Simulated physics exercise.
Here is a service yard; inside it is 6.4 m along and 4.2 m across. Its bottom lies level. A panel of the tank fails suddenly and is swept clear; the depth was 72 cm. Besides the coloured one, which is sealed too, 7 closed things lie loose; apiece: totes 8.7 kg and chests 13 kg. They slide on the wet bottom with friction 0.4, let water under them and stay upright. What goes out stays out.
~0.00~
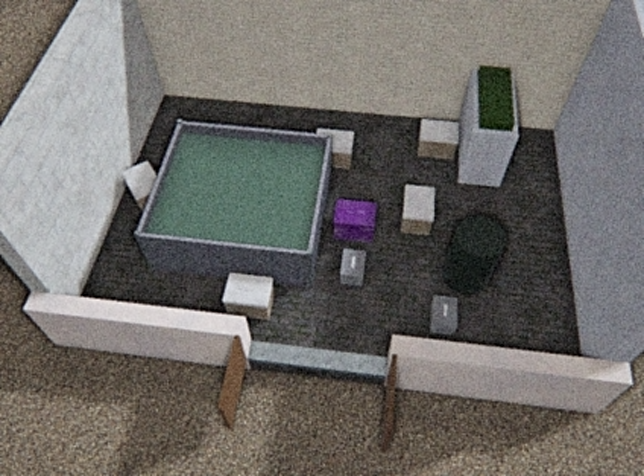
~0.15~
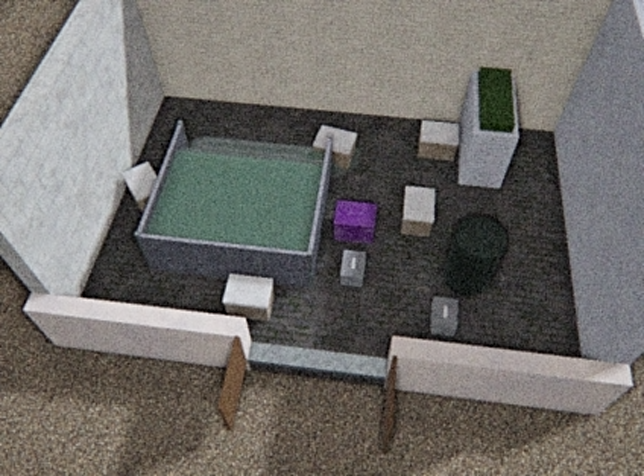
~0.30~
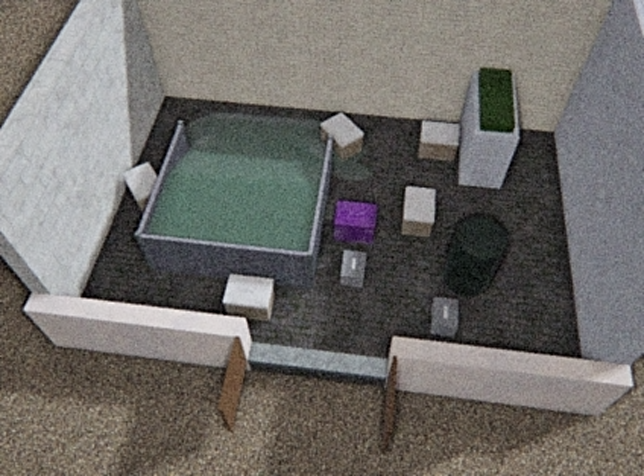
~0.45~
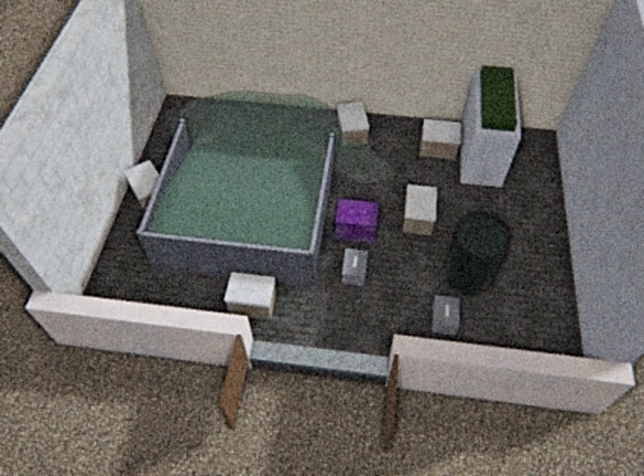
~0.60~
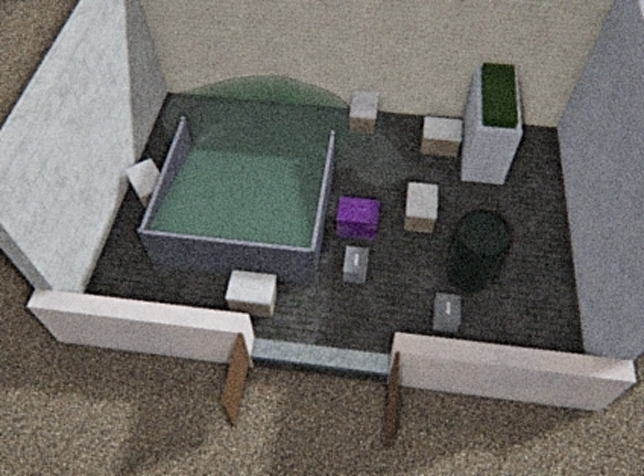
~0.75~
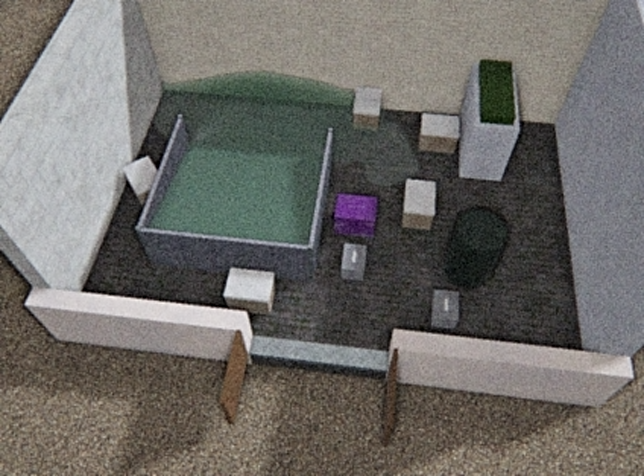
Green water spreads out of a grey-walled tank on the left once its back panel is gone, fanning across the dark floor towards the pale rear wall and pushing one white box backwards and to the right as it turns. The walled yard is seen from high above its front opening, the view barely shifting. The purple chest near the centre, the other pale and grey boxes, a dark rounded object and a tall green-topped block at right stay put.
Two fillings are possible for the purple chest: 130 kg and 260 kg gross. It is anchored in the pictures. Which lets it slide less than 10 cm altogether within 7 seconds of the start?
I expect that the smaller load will do.
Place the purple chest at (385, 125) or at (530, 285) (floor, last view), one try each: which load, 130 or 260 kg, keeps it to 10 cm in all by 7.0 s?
In turn: Only the larger holds; the smaller is enough.
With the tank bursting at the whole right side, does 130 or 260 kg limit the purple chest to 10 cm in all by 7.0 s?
Then only the larger load is enough.
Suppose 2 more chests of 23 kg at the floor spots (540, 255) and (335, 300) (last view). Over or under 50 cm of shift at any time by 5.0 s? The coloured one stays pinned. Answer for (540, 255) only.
It is under.
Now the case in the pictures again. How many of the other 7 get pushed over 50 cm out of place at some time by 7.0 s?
That makes 6.
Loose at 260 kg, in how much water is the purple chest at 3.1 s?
About 4 cm.
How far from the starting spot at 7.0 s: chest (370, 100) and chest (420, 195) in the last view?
In that order: 200 cm, washed out.
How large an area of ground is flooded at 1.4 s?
Roughly 10.0 m2.
After 1.4 s the purple chest would be 0 cm from its start with 130 kg and 0 cm from its start with 260 kg; 0 cm of water round it then.
After 3.1 s the purple chest would be 0 cm from its start with 130 kg and 0 cm from its start with 260 kg; 4 cm of water round it then.
After 4.9 s the purple chest would be 0 cm from its start with 130 kg and 0 cm from its start with 260 kg; 9 cm of water round it then.
After 7.0 s the purple chest would be 0 cm from its start with 130 kg and 0 cm from its start with 260 kg; 10 cm of water round it then.
